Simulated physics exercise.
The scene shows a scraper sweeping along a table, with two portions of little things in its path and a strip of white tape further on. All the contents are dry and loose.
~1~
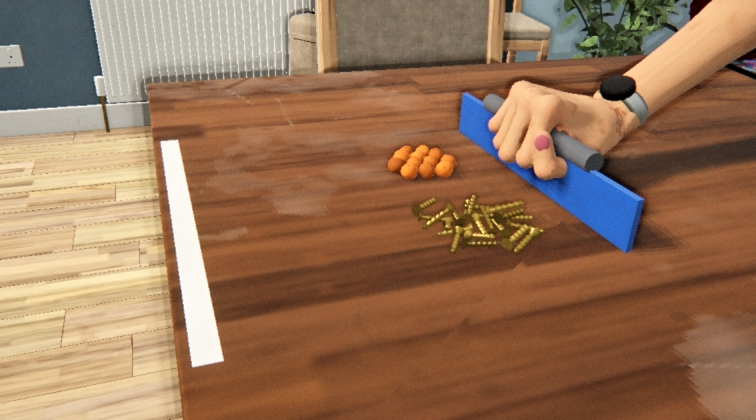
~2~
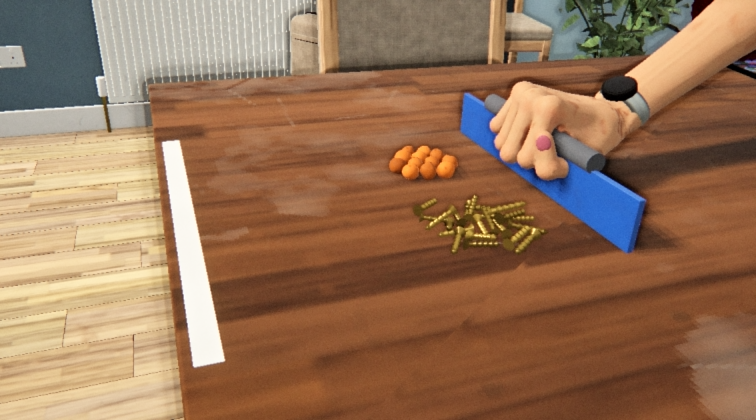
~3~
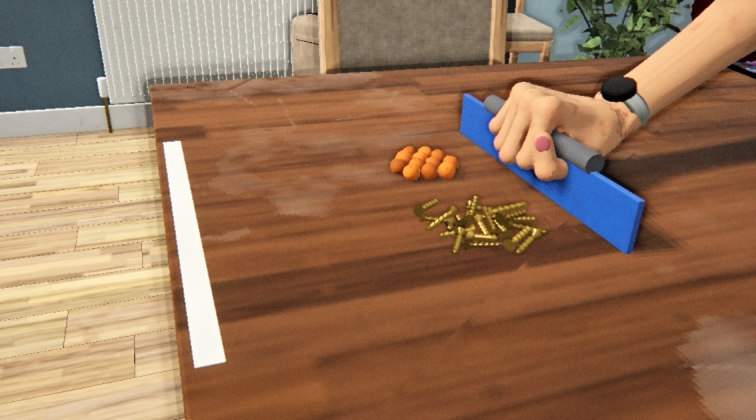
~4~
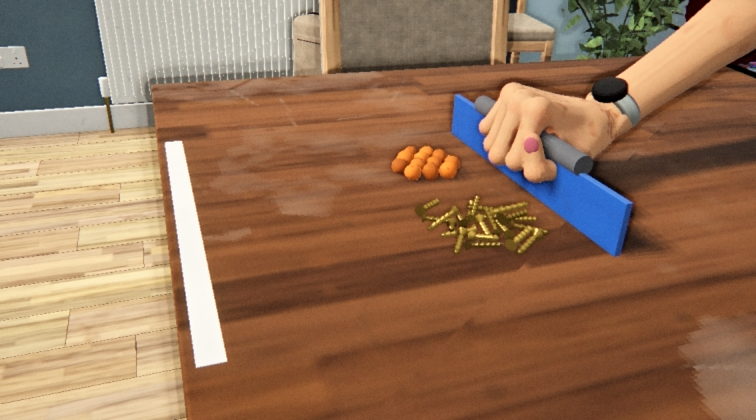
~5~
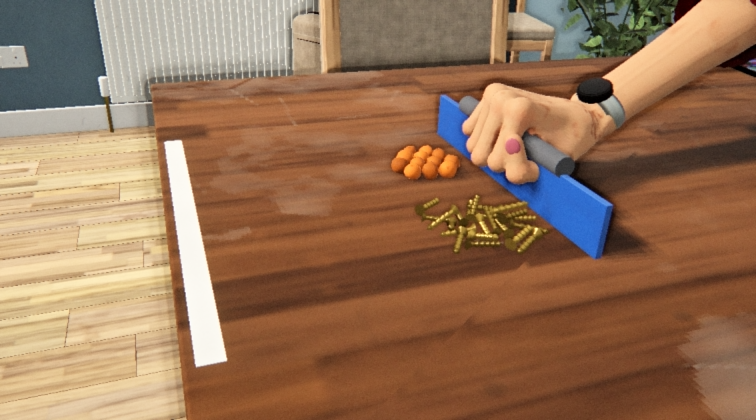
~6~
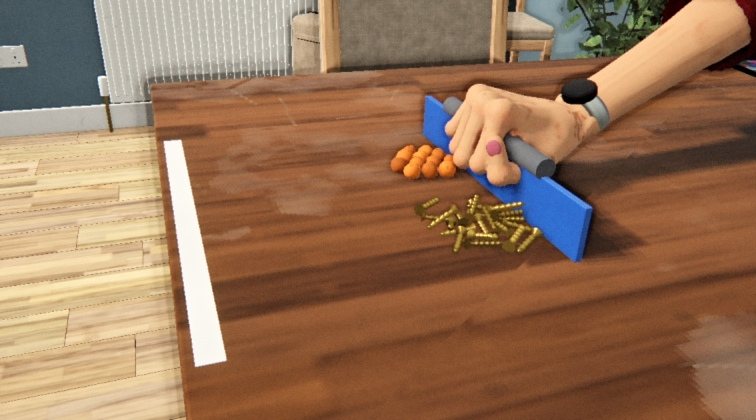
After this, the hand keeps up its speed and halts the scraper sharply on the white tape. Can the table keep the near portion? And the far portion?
The near portion will not stay whole up there. The far portion will not stay whole up there.
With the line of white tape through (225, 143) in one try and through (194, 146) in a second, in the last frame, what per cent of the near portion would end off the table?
First some 0, then 50 per cent.
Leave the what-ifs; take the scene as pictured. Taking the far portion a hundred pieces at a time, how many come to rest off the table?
About 100 %.
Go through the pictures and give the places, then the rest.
In the first picture, scraper at (617, 213), at rest; white tape at (171, 148), right by the edge; edge at (162, 228); near portion at (481, 228), a few brass screws; far portion at (414, 165), a few coated peanuts.
In the second picture, scraper at (619, 213), at rest; far portion at (415, 165).
In the third picture, scraper at (618, 214); near portion at (483, 229).
In the fourth picture, scraper at (606, 216); far portion at (417, 166).
In the fifth picture, scraper at (587, 219); near portion at (484, 228).
In the sixth picture, scraper at (567, 221); white tape at (174, 148); edge at (165, 227); near portion at (483, 228), a small part pushed along; far portion at (417, 165).
Then, 1.11 s past the last view, scraper still moving, near (340, 156); near portion all on the table, its front near (324, 253); far portion all on the table, its front near (297, 178).
Then, 2.24 s past the last view, scraper stopped at the white tape; near portion most over the edge; far portion about a quarter over the edge.
Then, 2.52 s past the last view, scraper stopped at the white tape; near portion all over the edge; far portion all over the edge.
Finally, scraper stopped at the white tape; near portion all over the edge; far portion all over the edge.
